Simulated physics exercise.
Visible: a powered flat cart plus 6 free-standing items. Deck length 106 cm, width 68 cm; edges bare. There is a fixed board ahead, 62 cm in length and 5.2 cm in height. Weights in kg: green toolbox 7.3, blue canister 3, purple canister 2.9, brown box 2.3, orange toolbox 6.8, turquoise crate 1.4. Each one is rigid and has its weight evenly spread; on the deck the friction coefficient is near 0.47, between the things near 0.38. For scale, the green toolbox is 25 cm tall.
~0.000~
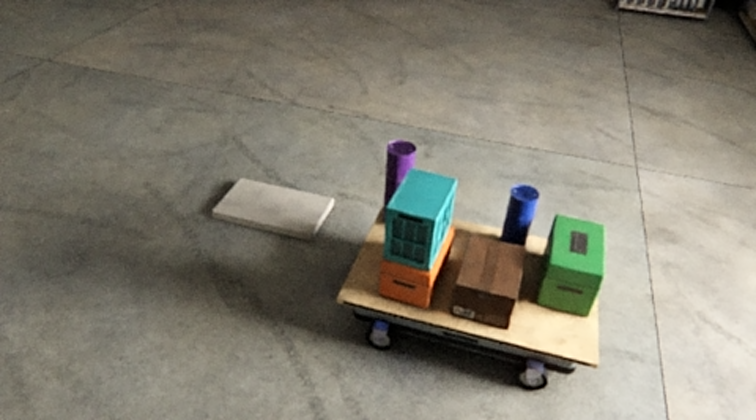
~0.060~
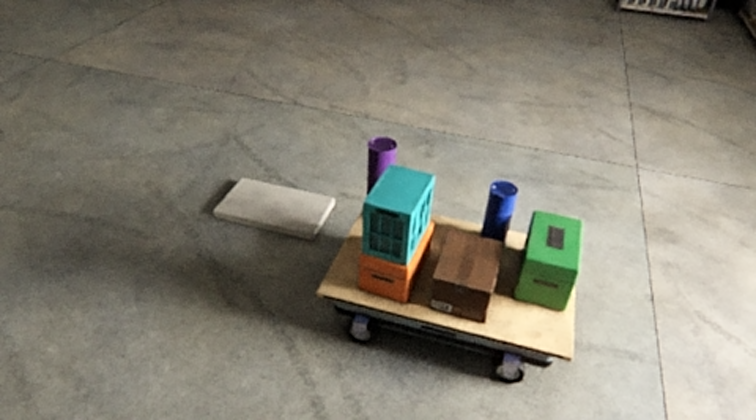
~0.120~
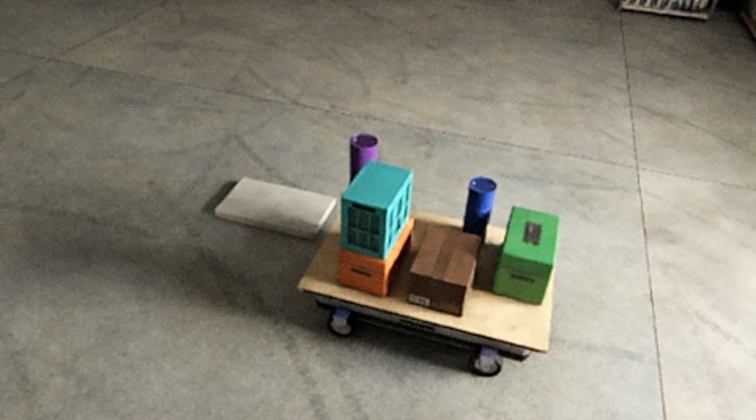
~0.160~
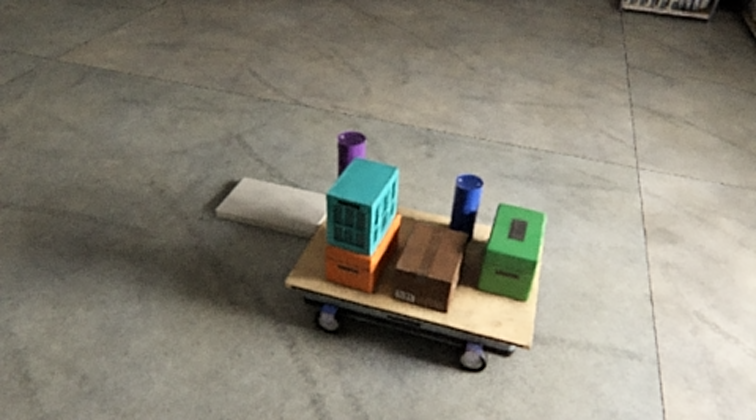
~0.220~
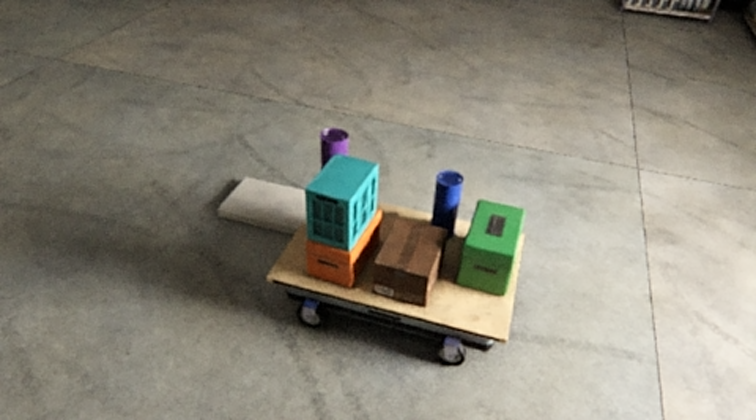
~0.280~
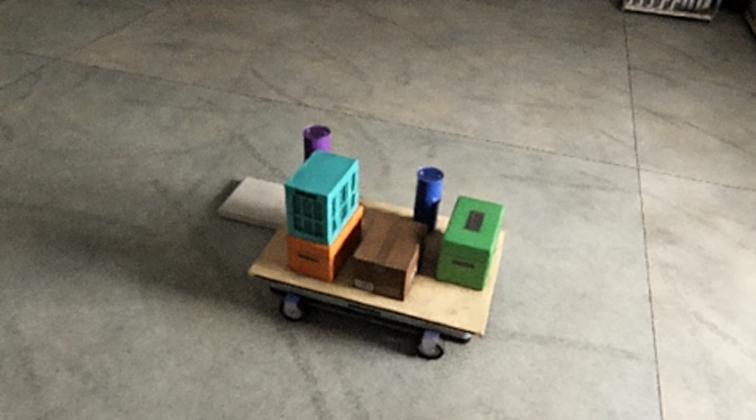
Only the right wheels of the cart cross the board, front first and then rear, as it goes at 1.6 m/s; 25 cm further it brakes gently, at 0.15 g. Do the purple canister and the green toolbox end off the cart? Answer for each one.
The purple canister does not, the green toolbox does not.
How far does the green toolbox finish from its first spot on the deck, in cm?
The shift is close to 2 cm.
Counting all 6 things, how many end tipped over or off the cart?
I get 2.
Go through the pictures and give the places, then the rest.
In the first picture, cart 0 cm along; purple canister (399, 185); green toolbox (571, 264).
In the second picture, cart 10 cm along; orange toolbox (397, 255); turquoise crate (398, 214).
In the third picture, cart 19 cm along; blue canister (478, 212); brown box (445, 269).
In the fourth picture, cart 26 cm along; orange toolbox (364, 246); turquoise crate (363, 206).
In the fifth picture, cart 35 cm along; blue canister (446, 205); brown box (411, 261).
In the sixth picture, cart 45 cm along; green toolbox (471, 242).
By 0.58 s, cart 93 cm along; purple canister tilted 20° near (237, 134); blue canister tilted 17°; turquoise crate 7 cm from its spot.
By 0.88 s, cart 141 cm along; purple canister tilted 55° near (175, 154); green toolbox tilted 9° near (278, 184); blue canister tilted 24°.
By 1.18 s, cart 189 cm along; purple canister on its side near (119, 151); green toolbox 3 cm from its spot near (193, 176); blue canister tilted 48°.
When it is over (2.9 s), lying over on the deck, blue canister and purple canister; not toppled but over 10 cm from the start, turquoise crate; the other 3 within 10 cm of the start. In the last view, green toolbox near (20, 141).
